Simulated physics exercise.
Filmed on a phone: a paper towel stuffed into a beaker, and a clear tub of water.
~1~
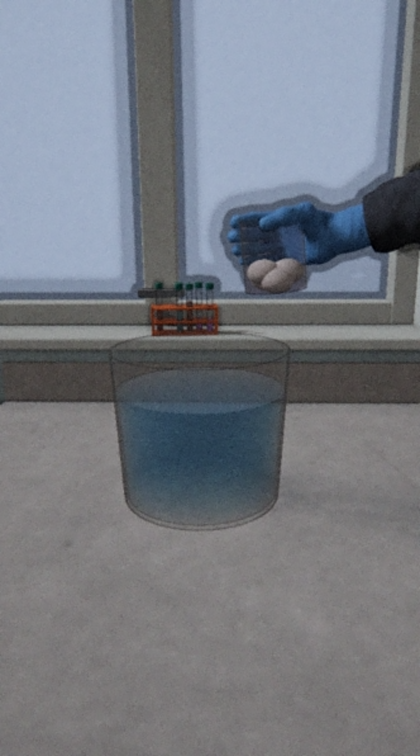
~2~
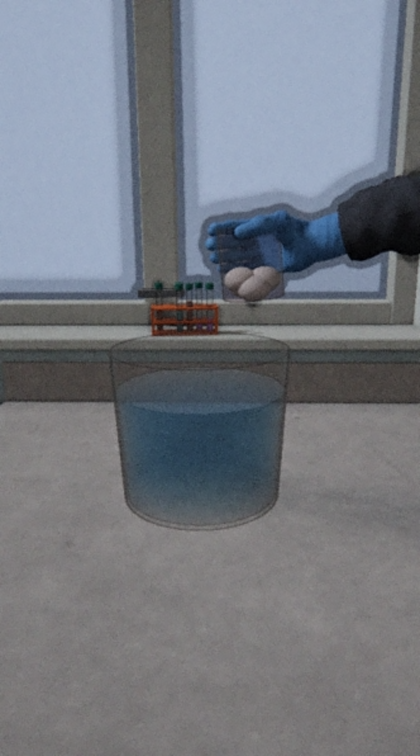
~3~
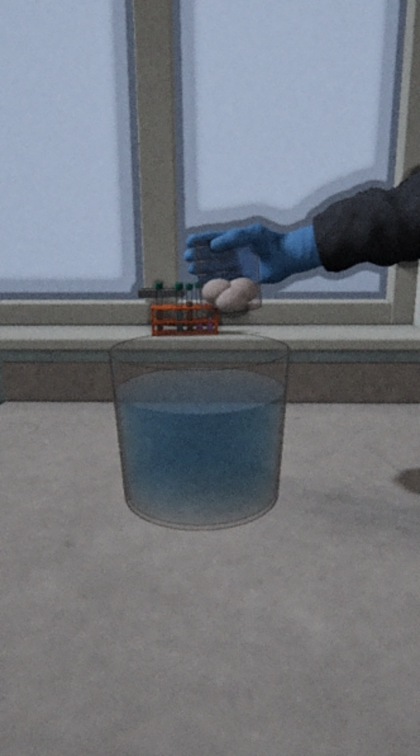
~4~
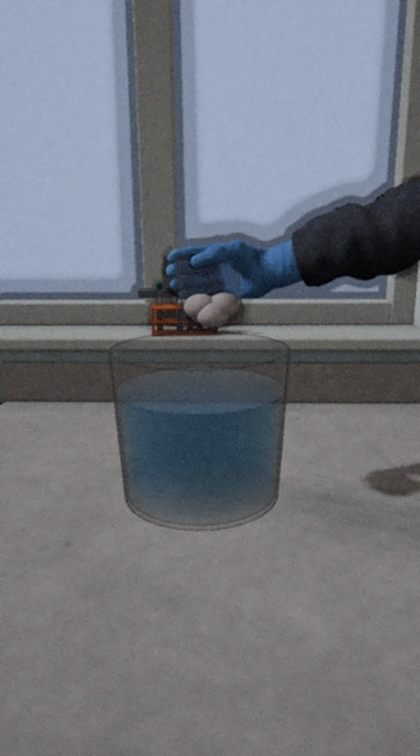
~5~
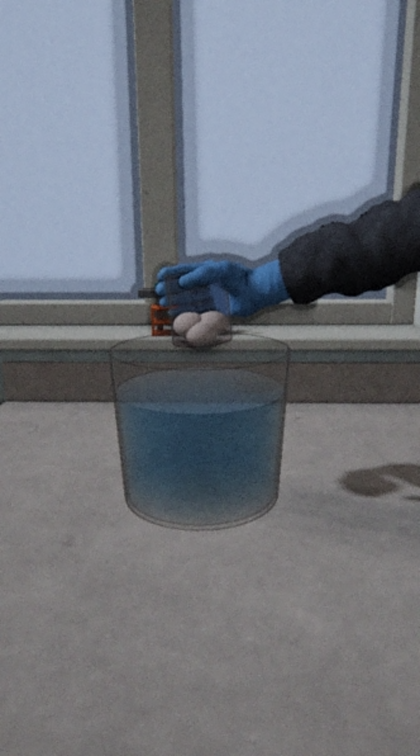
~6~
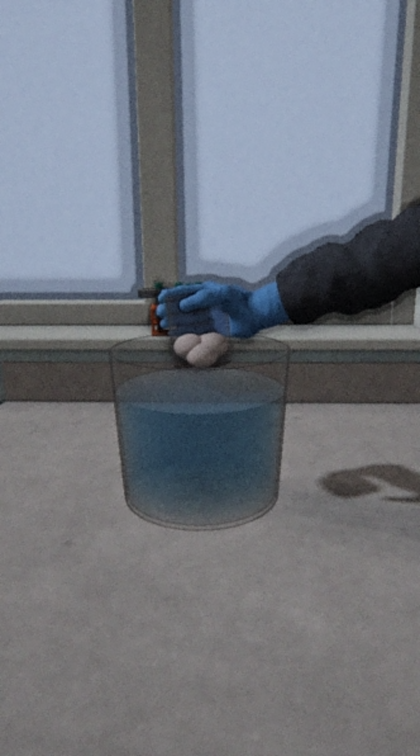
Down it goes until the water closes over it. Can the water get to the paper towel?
The paper towel is flooded.
A moment on, the beaker enters the water.
Further on, water pours in as the air escapes.
When it is over, the beaker is under, flooded, and the paper towel is wet.
